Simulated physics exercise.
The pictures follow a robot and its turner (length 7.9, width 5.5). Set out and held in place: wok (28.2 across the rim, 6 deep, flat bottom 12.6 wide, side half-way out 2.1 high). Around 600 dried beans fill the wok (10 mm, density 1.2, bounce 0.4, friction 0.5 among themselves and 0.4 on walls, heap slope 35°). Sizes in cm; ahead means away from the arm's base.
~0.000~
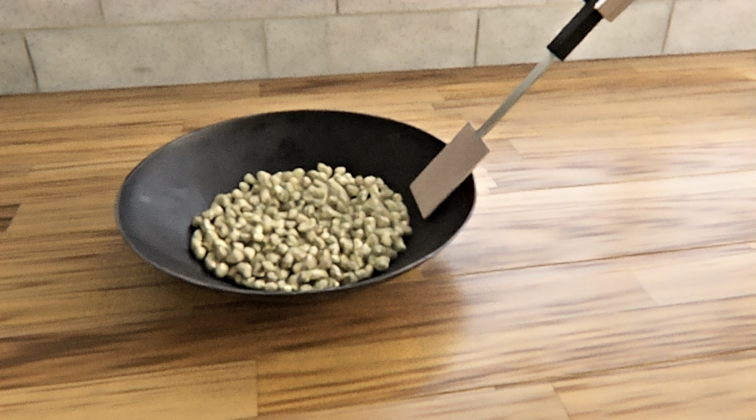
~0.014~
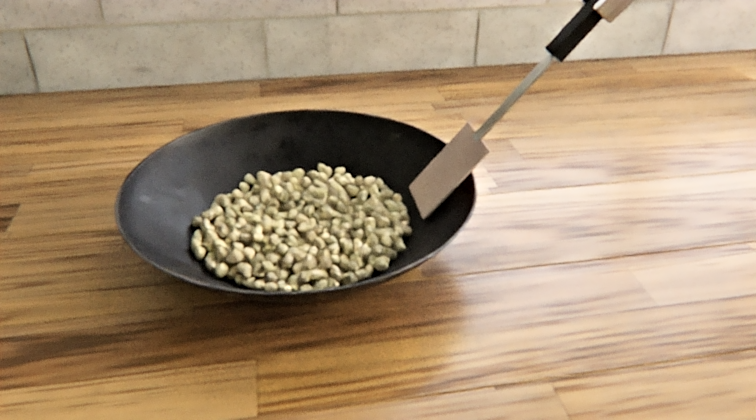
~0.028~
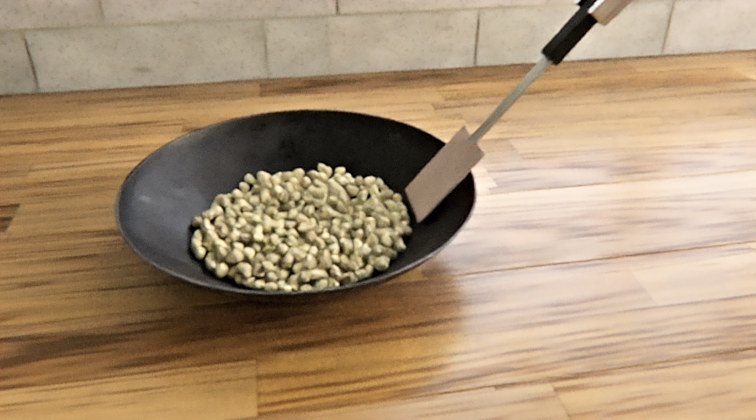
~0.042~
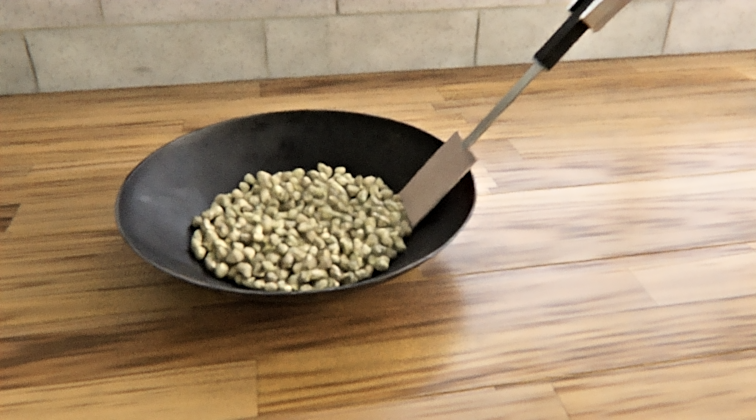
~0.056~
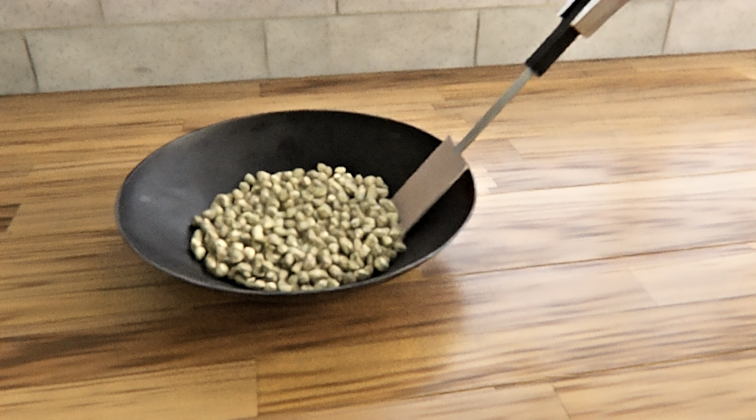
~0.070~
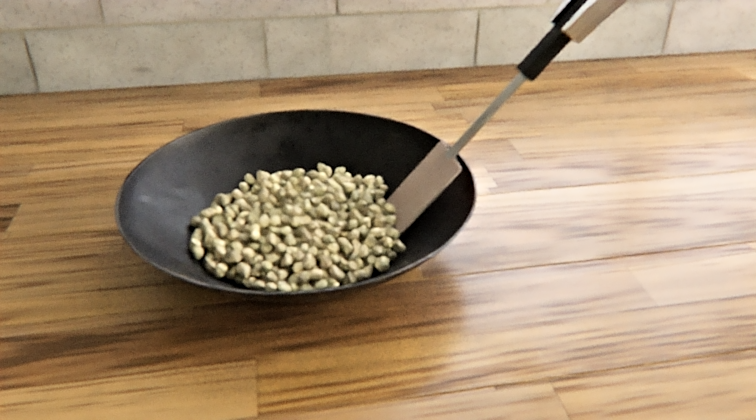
A metal turner on a robot arm begins tilted at the right side of a dark wok holding a heap of pale dried beans. It slides slightly left and down, its blade pressing into the right edge of the heap, and the beans there shift a little while the wok stays still.
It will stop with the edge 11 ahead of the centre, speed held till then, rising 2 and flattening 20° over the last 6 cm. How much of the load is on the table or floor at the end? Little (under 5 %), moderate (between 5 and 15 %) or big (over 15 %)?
Share on the table or floor: Moderate (between 5 and 15 %).
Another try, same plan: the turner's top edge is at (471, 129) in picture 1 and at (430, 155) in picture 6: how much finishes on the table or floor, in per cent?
About 20 per cent.
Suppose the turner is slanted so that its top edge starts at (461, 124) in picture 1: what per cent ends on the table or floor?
Some 10 per cent.
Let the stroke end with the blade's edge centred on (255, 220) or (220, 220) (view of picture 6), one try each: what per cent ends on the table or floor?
About 0 and 0 per cent.
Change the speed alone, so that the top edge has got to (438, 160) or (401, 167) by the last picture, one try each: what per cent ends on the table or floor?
Some 20 and 30 per cent.
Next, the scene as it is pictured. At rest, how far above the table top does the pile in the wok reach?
Some 7.0 cm.
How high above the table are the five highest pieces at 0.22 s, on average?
About 5 cm.
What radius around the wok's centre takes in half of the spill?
Some 20 cm.
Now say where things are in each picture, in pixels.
The first picture shows the turner top edge at (480, 135), sloping 50°; upper third of the load around (305, 221), from x 195 to 405, top at y 170; 597 in the wok.
The second picture shows the turner top edge at (479, 135), sloping 50°; upper third of the load around (305, 221), from x 195 to 405, top at y 170.
The third picture shows the turner top edge at (475, 139), sloping 50°; upper third of the load around (305, 221), from x 195 to 405, top at y 170.
The fourth picture shows the turner top edge at (467, 144), sloping 50°; upper third of the load around (305, 222), from x 195 to 405, top at y 170.
The fifth picture shows the turner top edge at (459, 149), sloping 50°; upper third of the load around (305, 222), from x 195 to 400, top at y 170.
The sixth picture shows the turner top edge at (452, 154), sloping 50°; upper third of the load around (300, 221), from x 195 to 400, top at y 170; 597 in the wok.
After 0.22 s, sloping 50°, highest piece 5 above the table; 597 in the wok.
After 0.38 s, sloping 45°, highest piece 7 above the table; 596 in the wok, 1 on the blade or in flight.
After 0.65 s, sloping 30°, highest piece 7 above the table; 538 in the wok, 57 on the table or floor, 2 on the blade or in flight.
After 1.70 s, sloping 30°, highest piece 7 above the table; 537 in the wok, 60 on the table or floor.
In the end, 537 in the wok, 60 on the table or floor. That is 10 % on the table or floor.
